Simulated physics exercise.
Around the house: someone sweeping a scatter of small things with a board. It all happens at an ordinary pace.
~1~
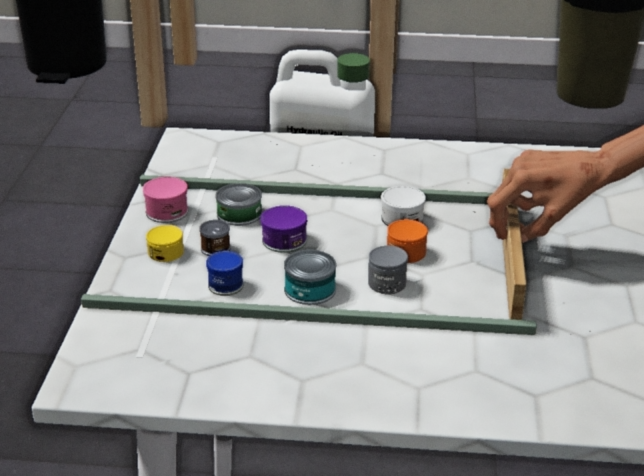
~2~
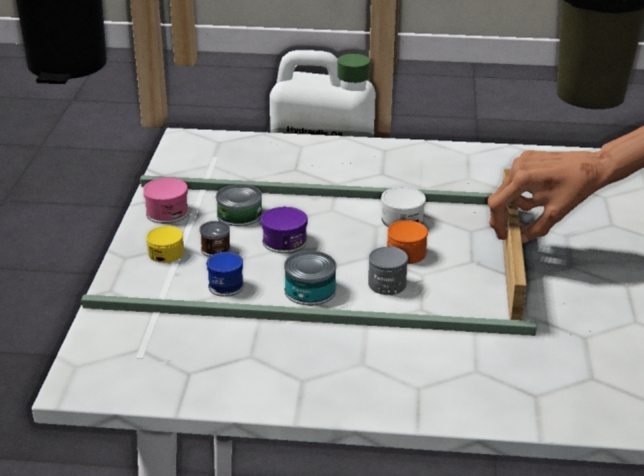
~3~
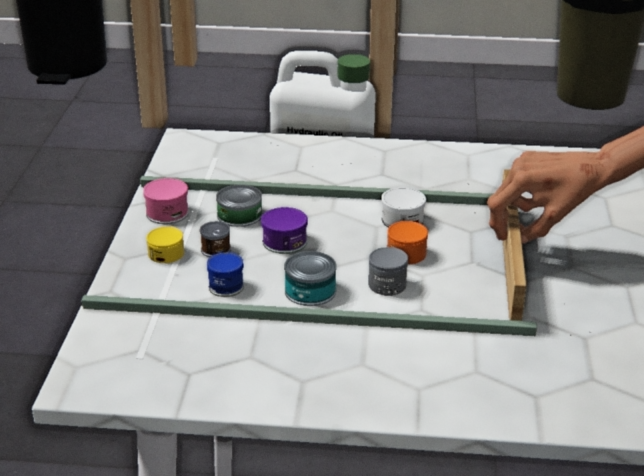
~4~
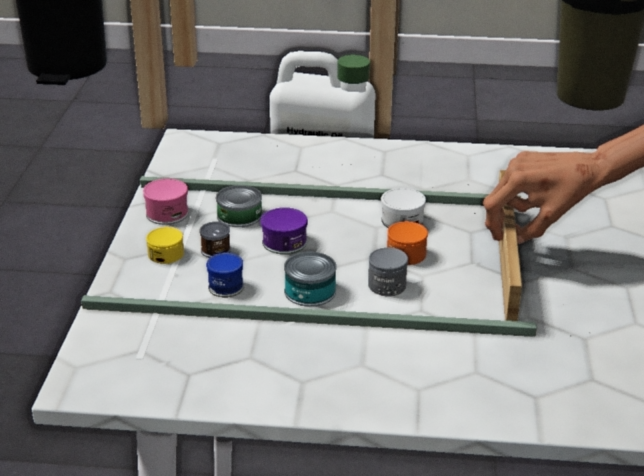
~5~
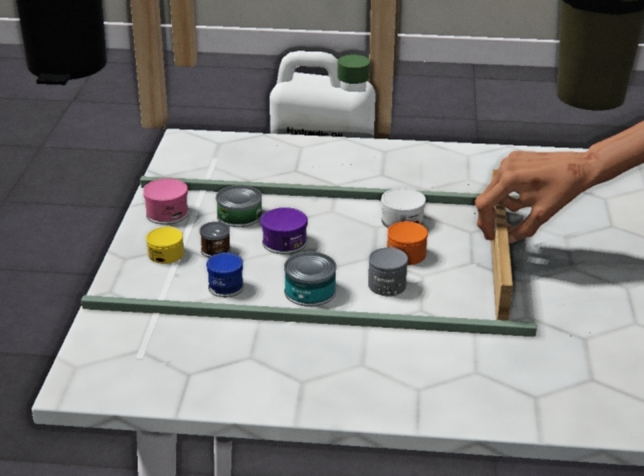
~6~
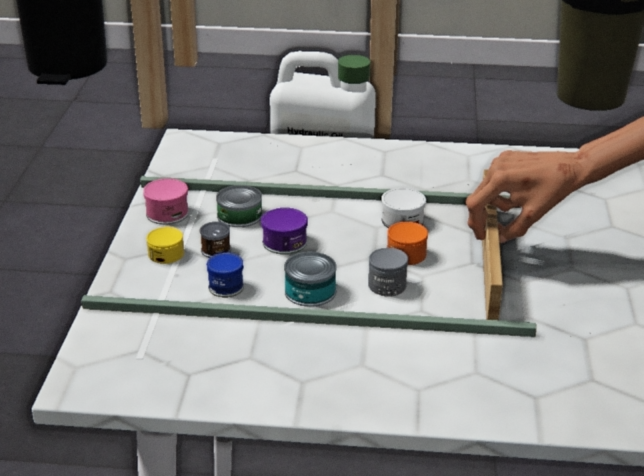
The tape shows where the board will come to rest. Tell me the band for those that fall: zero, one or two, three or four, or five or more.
Here the number that fall off is one or two.
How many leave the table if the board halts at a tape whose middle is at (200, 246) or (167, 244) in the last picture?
Try by try, 1 and 3.
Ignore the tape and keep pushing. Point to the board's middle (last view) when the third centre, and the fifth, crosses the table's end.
First at (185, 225), next at (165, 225).
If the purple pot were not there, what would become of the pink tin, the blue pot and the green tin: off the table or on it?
The pink tin drops off; the blue pot remains up; the green tin remains up.
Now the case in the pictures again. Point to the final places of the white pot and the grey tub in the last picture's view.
About (177, 193), and the other about (156, 252).
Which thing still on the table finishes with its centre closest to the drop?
It is the green tin.
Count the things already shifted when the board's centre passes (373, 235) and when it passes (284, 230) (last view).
By then 4, and 8.
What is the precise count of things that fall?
The count is 2.
Soon after, none off yet; pink tin at rest near (166, 201); yellow tub at rest near (166, 246); brown pot at rest near (215, 240).
After that, none off yet; pink tin displaced about its own width near (132, 201); yellow tub displaced a little near (148, 246); brown pot displaced about its own width near (181, 247).
In the end, the number that fall off is one or two; gone, yellow tub and pink tin.
